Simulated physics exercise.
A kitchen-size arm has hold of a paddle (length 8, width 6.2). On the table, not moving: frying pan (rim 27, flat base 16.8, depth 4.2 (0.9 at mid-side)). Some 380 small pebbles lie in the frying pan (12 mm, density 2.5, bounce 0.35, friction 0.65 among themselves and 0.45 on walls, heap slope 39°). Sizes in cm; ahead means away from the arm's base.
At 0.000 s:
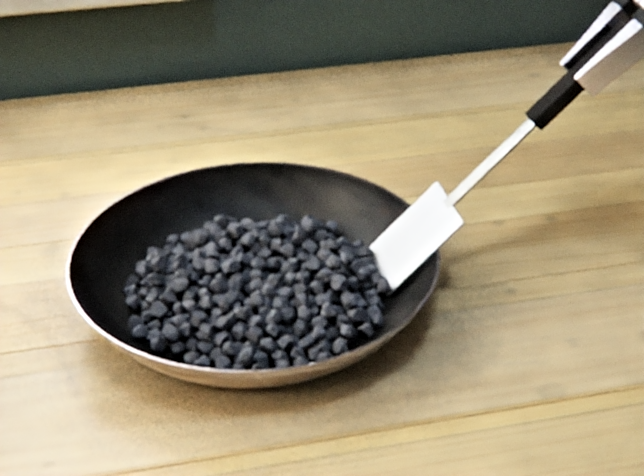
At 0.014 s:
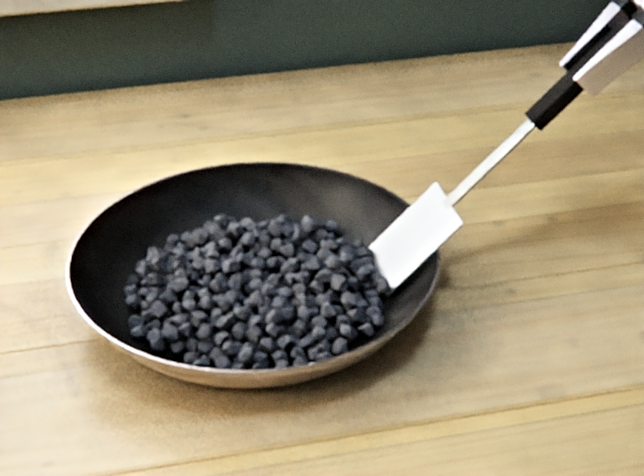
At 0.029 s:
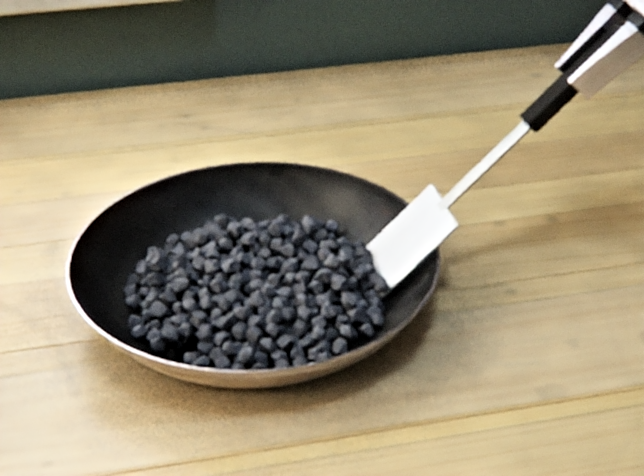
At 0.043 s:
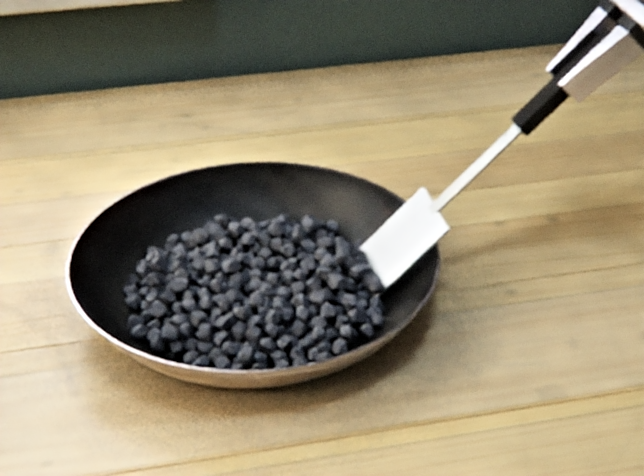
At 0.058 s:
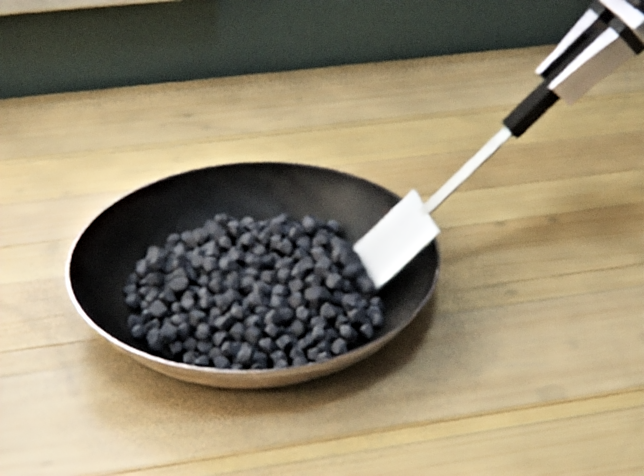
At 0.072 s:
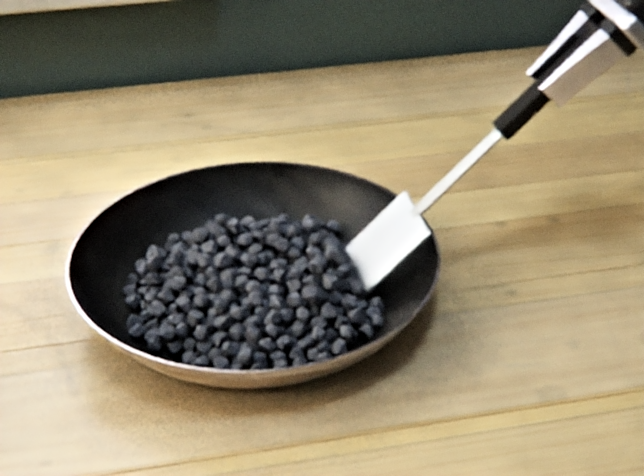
A robot arm slowly moves a white paddle left against dark pebbles in a frying pan.
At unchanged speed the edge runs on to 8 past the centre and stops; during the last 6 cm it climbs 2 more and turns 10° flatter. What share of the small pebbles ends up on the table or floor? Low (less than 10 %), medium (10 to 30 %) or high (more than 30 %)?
A low share, less than 10 %, ends on the table or floor.
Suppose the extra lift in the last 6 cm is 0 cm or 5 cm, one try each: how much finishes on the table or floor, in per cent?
Some 0 and 0 per cent.
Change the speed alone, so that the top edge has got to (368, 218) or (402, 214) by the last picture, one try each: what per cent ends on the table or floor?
About 15 and 0 per cent.
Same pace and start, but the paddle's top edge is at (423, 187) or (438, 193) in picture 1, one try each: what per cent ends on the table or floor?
Some 5 and 5 per cent.
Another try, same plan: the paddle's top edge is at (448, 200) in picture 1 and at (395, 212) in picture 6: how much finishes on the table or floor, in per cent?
Some 0 per cent.
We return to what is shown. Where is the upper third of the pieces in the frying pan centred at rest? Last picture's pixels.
Near (127, 283).
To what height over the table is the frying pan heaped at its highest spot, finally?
Roughly 6.0 cm.
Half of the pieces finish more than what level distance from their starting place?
About 4 cm.
After 0.18 s, sloping 45°, highest piece 4 above the table; 375 in the frying pan.
After 0.28 s, sloping 41°, highest piece 5 above the table; 375 in the frying pan.
After 0.54 s, sloping 35°, highest piece 5 above the table; 368 in the frying pan, 7 on the table or floor.
After 1.59 s, sloping 35°, highest piece 5 above the table; 368 in the frying pan, 7 on the table or floor.
At rest, 368 in the frying pan, 7 on the table or floor. That is 2 % on the table or floor.
